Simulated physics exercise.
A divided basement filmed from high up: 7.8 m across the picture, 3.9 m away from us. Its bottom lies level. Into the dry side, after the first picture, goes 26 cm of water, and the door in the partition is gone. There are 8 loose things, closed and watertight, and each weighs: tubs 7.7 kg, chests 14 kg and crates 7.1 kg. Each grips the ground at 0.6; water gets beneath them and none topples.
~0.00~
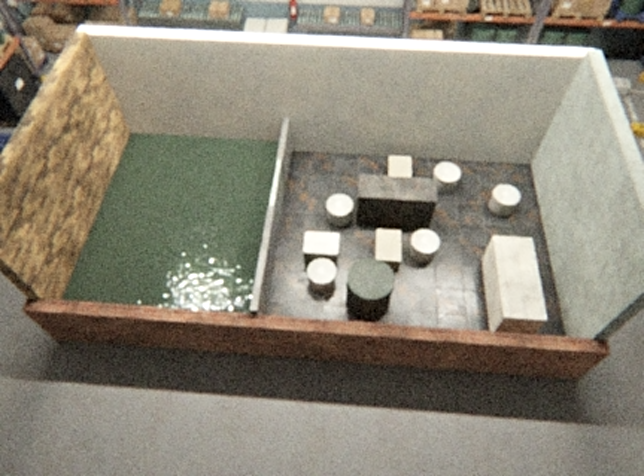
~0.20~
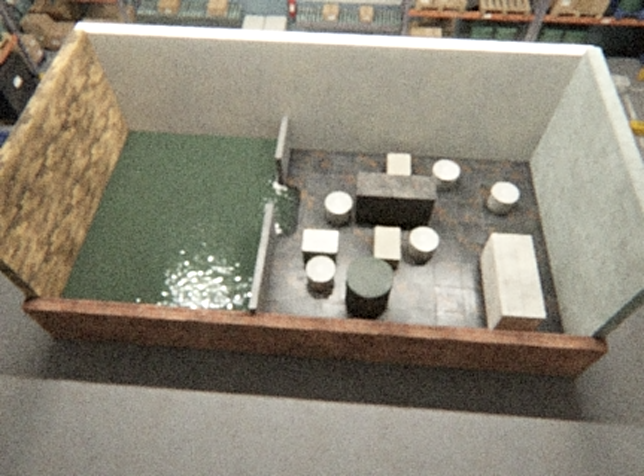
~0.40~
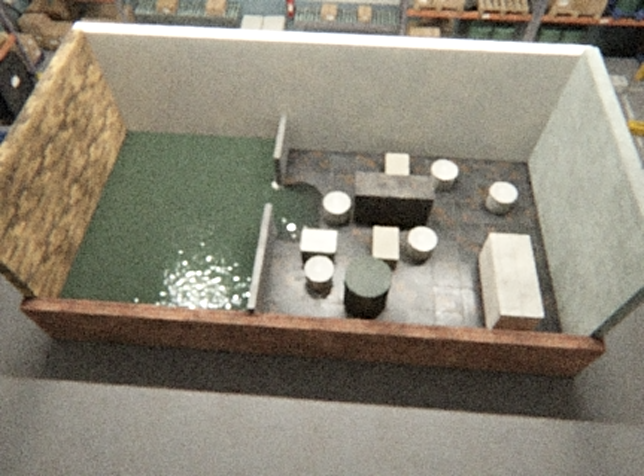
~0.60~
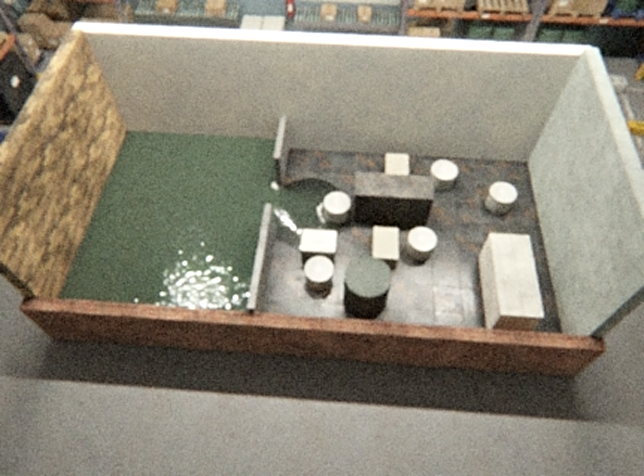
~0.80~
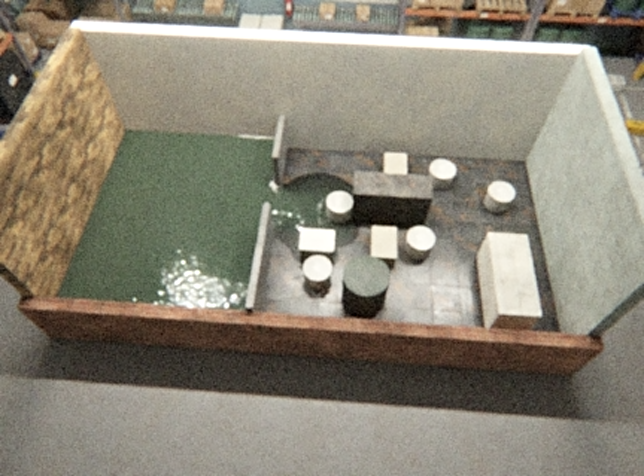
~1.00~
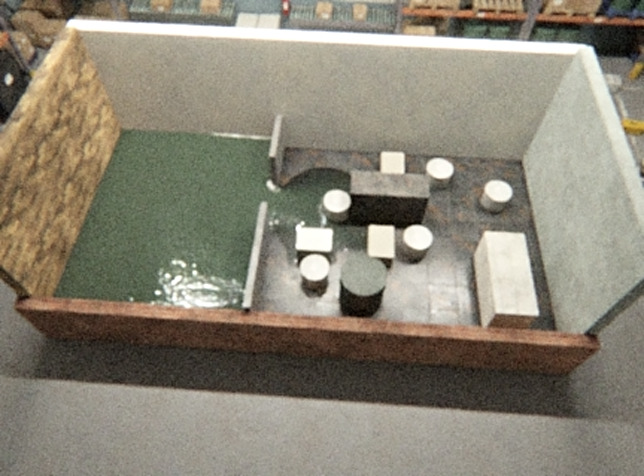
We see a walled basement from above, green water filling its left side behind a partition; a gap opens in the partition and water spreads through onto the dry floor, reaching around the nearest blocks, one of which shifts slightly.
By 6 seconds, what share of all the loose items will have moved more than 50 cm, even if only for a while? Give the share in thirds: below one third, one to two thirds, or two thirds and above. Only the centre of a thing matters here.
It will come to somewhere in the middle third.
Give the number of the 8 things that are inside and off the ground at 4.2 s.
At that instant the tally stands at 2.
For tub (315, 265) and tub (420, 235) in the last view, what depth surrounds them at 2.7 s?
Roughly 1 and 3 cm.
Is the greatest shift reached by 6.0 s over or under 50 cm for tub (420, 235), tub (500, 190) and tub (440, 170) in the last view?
In sequence: Exceeds it / falls below it / exceeds it.
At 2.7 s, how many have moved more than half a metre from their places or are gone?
2 in all.
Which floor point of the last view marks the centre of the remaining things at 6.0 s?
Around (430, 251).
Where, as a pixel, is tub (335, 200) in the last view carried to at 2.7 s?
Estimated pixel: Around (360, 224).
After 1.4 s 0 of 8 are over 50 cm from their spots; 1 afloat.
After 2.7 s 2 of 8 are over 50 cm from their spots; 2 afloat.
After 4.2 s 4 of 8 are over 50 cm from their spots; 2 afloat.
After 6.0 s 5 of 8 are over 50 cm from their spots, and 5 have been at some point; 6 afloat.
